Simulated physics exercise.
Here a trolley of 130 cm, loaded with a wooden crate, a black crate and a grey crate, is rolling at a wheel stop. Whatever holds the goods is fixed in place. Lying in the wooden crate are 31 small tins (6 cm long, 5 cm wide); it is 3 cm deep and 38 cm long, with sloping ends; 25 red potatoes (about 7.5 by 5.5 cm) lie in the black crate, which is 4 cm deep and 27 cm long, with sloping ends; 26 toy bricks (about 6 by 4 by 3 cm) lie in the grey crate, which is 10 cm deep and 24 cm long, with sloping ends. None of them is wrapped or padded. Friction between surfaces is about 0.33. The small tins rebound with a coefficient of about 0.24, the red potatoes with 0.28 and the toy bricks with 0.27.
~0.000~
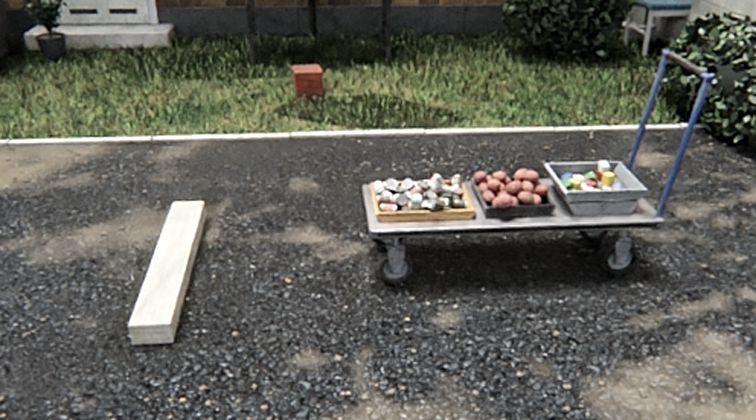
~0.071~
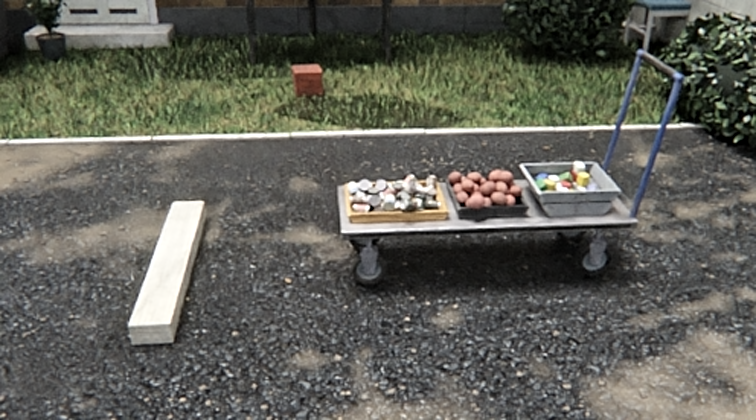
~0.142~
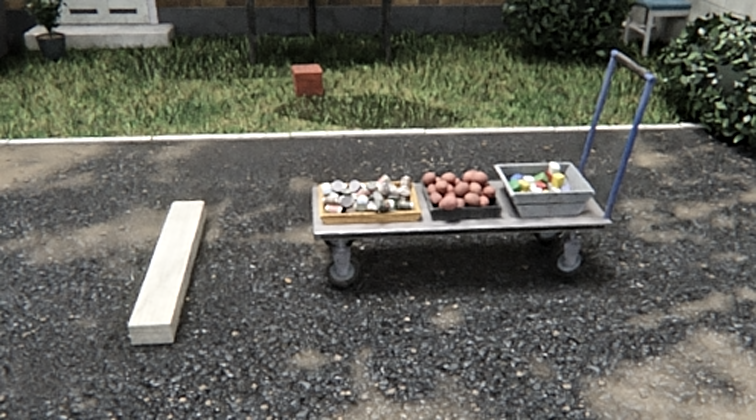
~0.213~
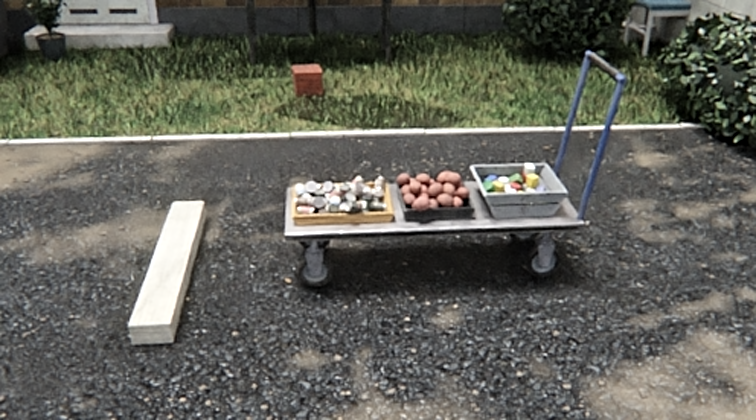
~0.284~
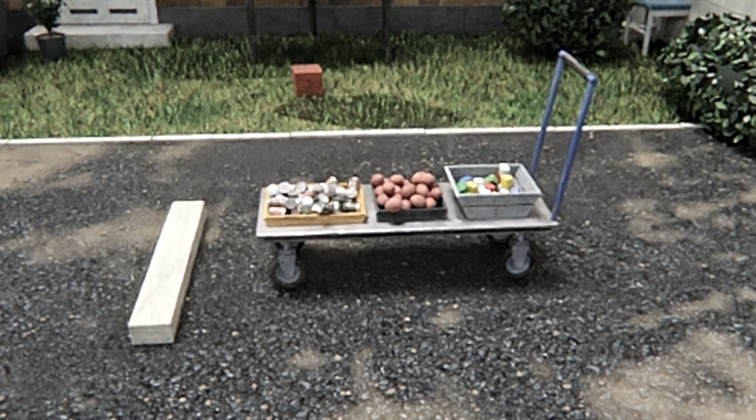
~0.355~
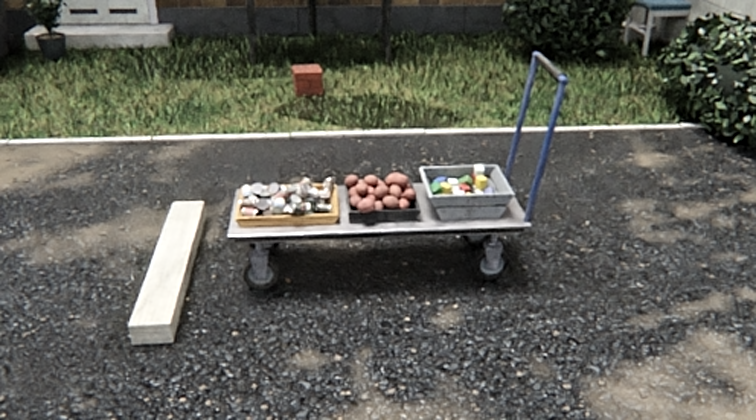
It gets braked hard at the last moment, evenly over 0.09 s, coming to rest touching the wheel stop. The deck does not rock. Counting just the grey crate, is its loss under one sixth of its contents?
Looks like the escaped portion is a slimmer fraction than a sixth.
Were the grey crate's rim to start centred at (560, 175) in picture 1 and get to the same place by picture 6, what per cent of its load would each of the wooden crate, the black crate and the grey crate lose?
Under that change it'd be wooden crate at 20, black crate at 10 and grey crate at 0 percent.
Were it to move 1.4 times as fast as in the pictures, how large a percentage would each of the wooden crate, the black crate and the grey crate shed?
In that case the wooden crate sheds 50 per cent, the black crate 40 per cent and the grey crate 0 per cent.
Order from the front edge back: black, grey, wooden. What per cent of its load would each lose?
With that order the wooden crate sheds 20 per cent of its load, the black crate 20 per cent, and the grey crate 0 per cent.
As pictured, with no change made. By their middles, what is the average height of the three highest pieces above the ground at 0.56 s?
I'd guess about 42 cm.
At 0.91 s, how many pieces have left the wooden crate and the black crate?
Estimate at that time - wooden crate 6, black crate 5, give or take.
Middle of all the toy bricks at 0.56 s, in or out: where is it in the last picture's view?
I'd put the middle close to (401, 196).
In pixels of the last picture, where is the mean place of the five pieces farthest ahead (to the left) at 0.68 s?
I'd say near (172, 197).
After 0.46 s, braking starts.
After 0.56 s, 0 of 31 out of the wooden crate, 2 of 25 out of the black crate and 0 of 26 out of the grey crate.
After 0.68 s, 3 of 31 out of the wooden crate, 3 of 25 out of the black crate and 0 of 26 out of the grey crate.
After 0.91 s, 6 of 31 out of the wooden crate, 5 of 25 out of the black crate and 0 of 26 out of the grey crate.
Final count (at 1.41 s), 8 of 31 out of the wooden crate, 5 of 25 out of the black crate and 0 of 26 out of the grey crate. Asked share, 0 of 26, 0 per cent.
